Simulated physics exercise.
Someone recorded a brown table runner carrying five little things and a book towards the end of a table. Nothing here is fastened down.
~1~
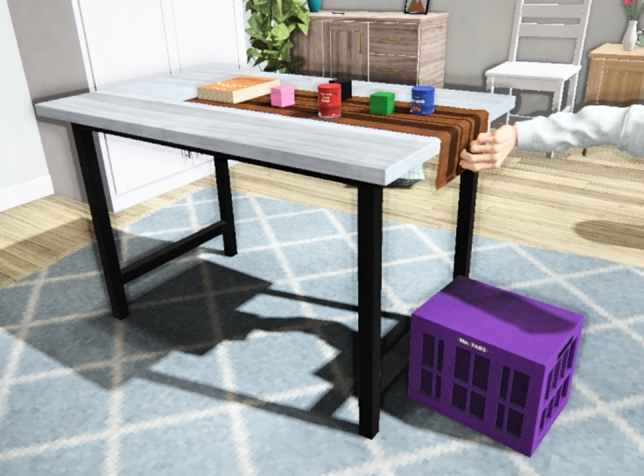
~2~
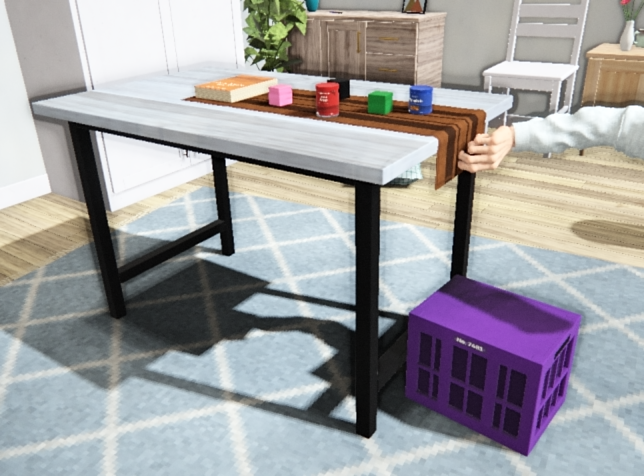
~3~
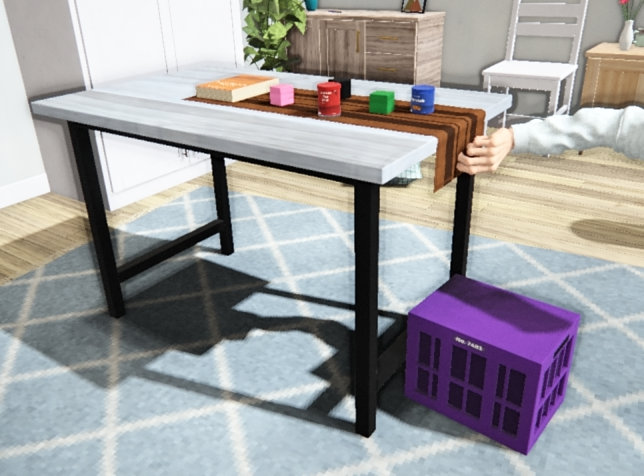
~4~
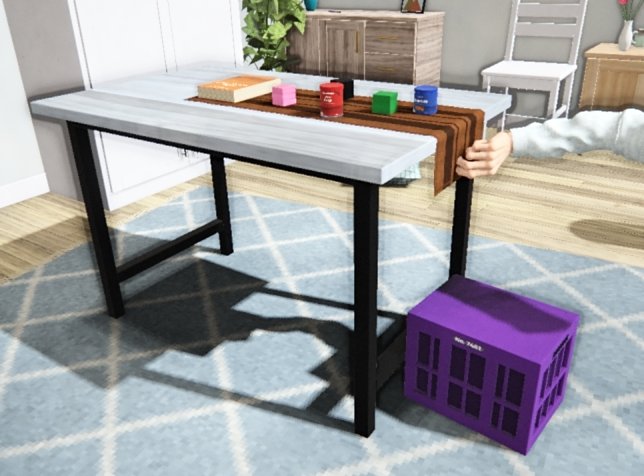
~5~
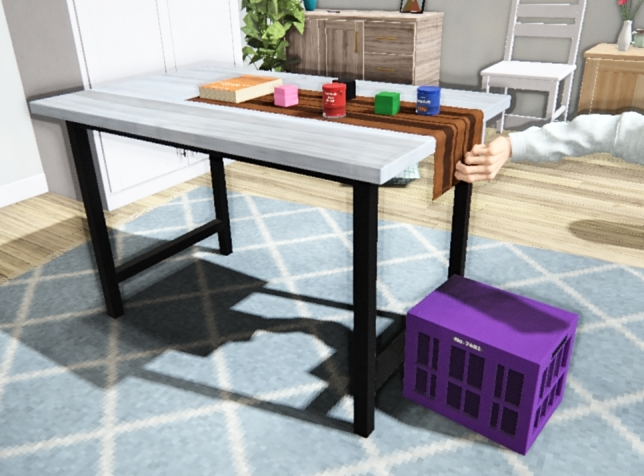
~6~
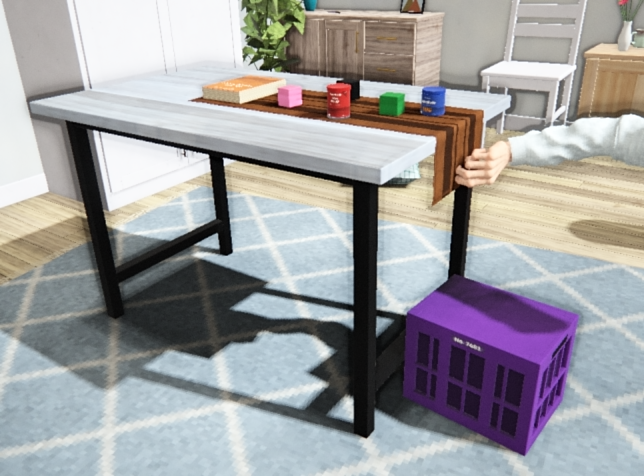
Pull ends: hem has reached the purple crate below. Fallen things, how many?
The total lost is three.
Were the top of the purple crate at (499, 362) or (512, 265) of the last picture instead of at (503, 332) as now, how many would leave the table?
Over the edge: 4, then 1.
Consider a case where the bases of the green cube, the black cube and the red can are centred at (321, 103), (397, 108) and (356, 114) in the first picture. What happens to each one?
Of these three, the green cube rides it out, the black cube takes a tumble, the red can takes a tumble.
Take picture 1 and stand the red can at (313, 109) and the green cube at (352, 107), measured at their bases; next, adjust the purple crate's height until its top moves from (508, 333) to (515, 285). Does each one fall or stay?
As for the red can, it holds its spot; as for the green cube, it holds its spot.
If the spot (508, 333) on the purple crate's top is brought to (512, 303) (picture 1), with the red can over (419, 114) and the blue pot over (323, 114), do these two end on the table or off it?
So the red can leaves, and the blue pot stays there.
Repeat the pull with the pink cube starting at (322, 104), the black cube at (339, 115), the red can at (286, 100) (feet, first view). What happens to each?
The pink cube ends up still aboard, the black cube ends up knocked off, the red can ends up still aboard.
Soon after, hem near (455, 235); blue pot gone.
Then, hem near (454, 264); blue pot and green cube gone.
Further on, hem on the crate; blue pot, green cube and red can gone.
At rest, hem on the crate; blue pot, green cube and red can gone. Over the edge go three.
